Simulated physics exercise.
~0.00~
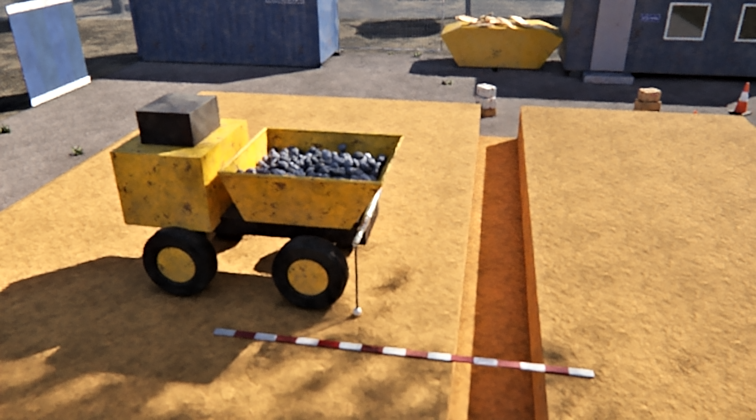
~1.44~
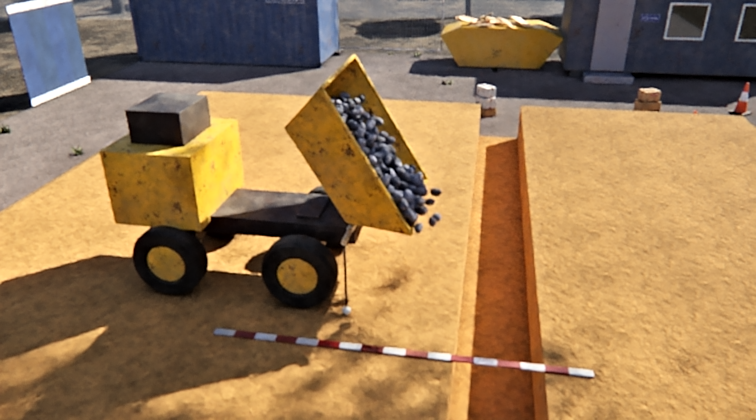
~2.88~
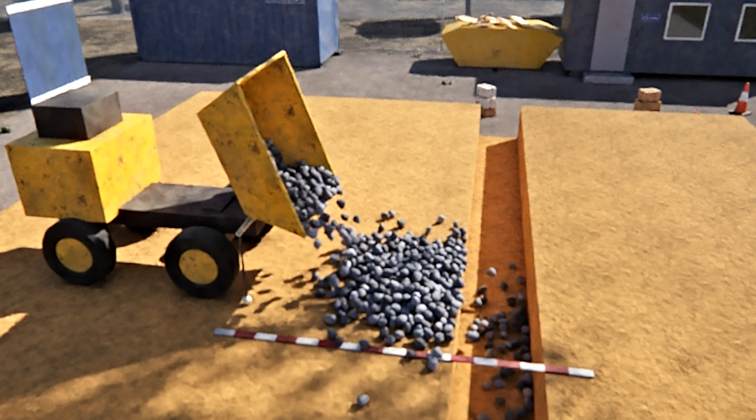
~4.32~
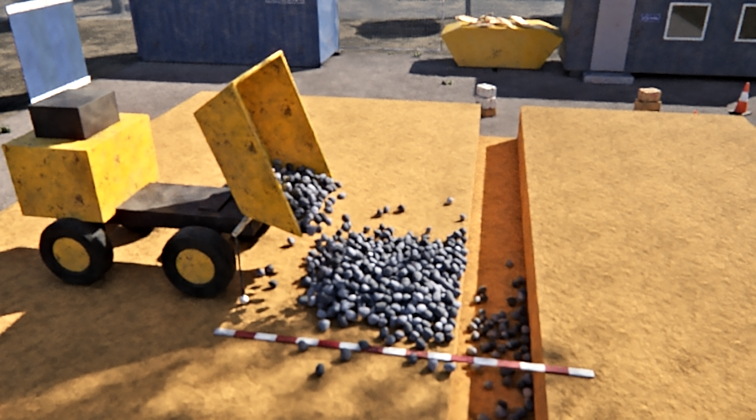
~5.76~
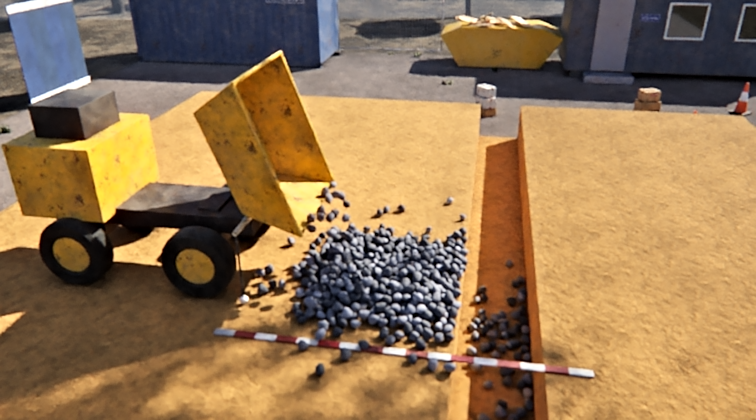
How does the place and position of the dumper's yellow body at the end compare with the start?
At the start the body sits level and full of stones near the trench, while at the end it is farther left, tipped up steeply and empty.
A sandy work yard, seen from above at an angle, has blue site cabins and a yellow waste container at the back. A small yellow dumper stands on the left, its body full of dark grey stones, with a narrow trench to its right and a red and white striped pole lying across the front. The body tips steeply to the right and stones begin to slide out. The dumper moves left as they pour down, and some tumble into the trench. At the end the raised body is empty, with most stones heaped short of the trench.
